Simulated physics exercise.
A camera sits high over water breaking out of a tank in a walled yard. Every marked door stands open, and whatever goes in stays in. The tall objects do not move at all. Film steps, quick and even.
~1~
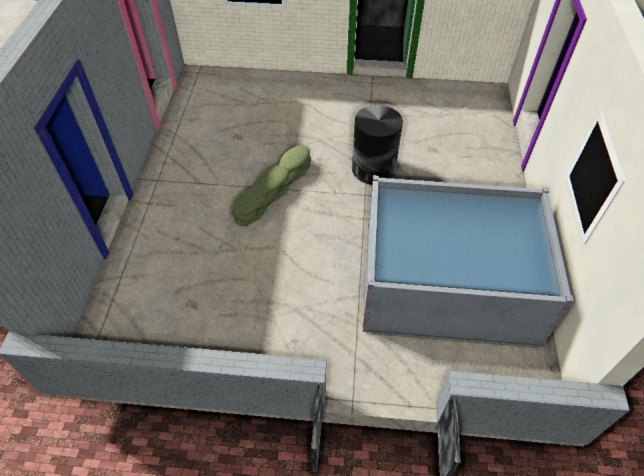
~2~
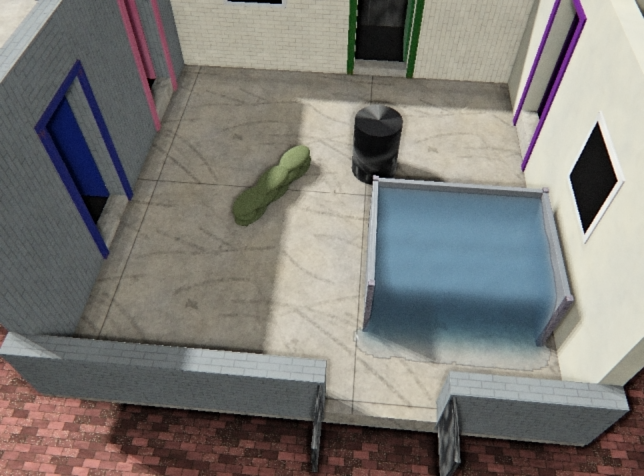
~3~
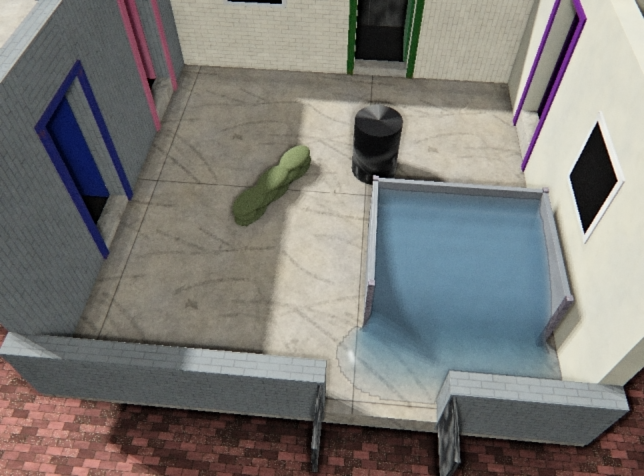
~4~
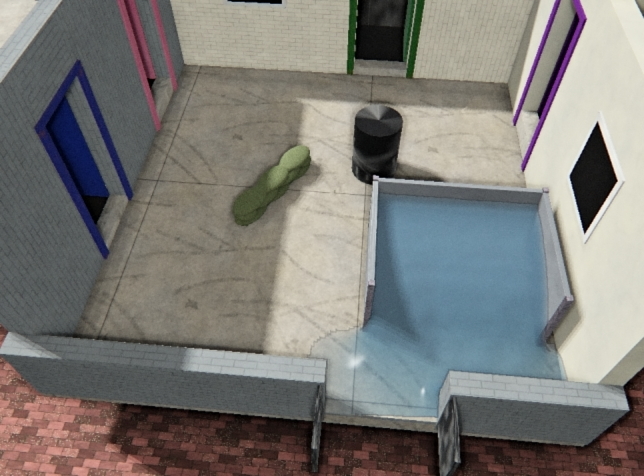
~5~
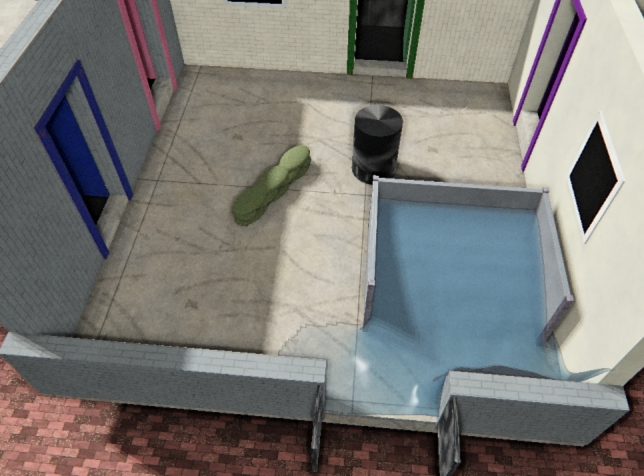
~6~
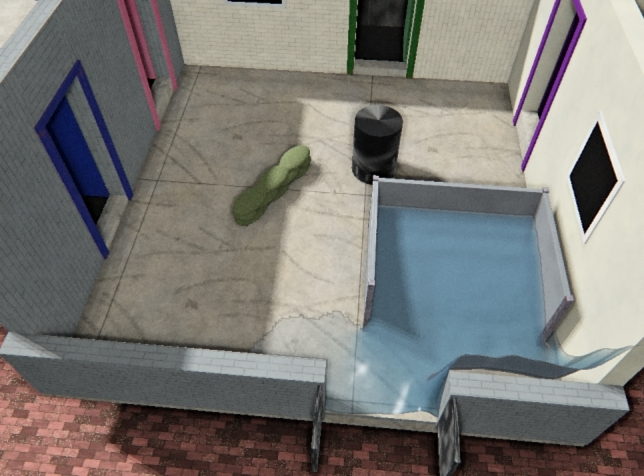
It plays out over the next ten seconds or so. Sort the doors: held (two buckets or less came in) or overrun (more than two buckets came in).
Sorted: Purple door held, blue door held, green door held, pink door held.
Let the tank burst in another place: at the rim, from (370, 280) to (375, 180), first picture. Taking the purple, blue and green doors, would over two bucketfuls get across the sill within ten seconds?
Result - purple door: Below the limit; blue door: Above the limit; green door: Below the limit.
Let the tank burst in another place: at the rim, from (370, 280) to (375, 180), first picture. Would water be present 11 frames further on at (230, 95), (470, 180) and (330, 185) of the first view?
Unwetted, unwetted, submerged.
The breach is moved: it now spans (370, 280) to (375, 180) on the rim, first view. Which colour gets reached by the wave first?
I'd name the door marked blue.
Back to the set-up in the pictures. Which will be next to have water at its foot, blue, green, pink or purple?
Go with the purple one.
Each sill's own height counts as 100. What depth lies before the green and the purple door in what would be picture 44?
In order: Roughly 10 % and 10 %.
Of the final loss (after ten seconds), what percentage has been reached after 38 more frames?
About 85 per cent.
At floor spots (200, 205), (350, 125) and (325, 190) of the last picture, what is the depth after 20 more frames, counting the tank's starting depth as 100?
The depth comes out near 0, 0 and 0 per cent.
A moment on, water covers 15 % of the floor; the purple door not reached, the blue door not reached, the green door not reached, the pink door not reached.
Next, water covers 30 % of the floor; the purple door wet at the sill, nothing in, the blue door not reached, the green door not reached, the pink door not reached.
Then, water covers 40 % of the floor; the purple door wet at the sill, nothing in, the blue door wet at the sill, nothing in, the green door wet at the sill, nothing in, the pink door not reached.
Later, water covers 75 % of the floor; the purple door wet at the sill, nothing in, the blue door wet at the sill, nothing in, the green door wet at the sill, nothing in, the pink door wet at the sill, nothing in.
In the end, water covers 85 % of the floor; the purple door wet at the sill, nothing in, the blue door wet at the sill, nothing in, the green door wet at the sill, nothing in, the pink door wet at the sill, nothing in.
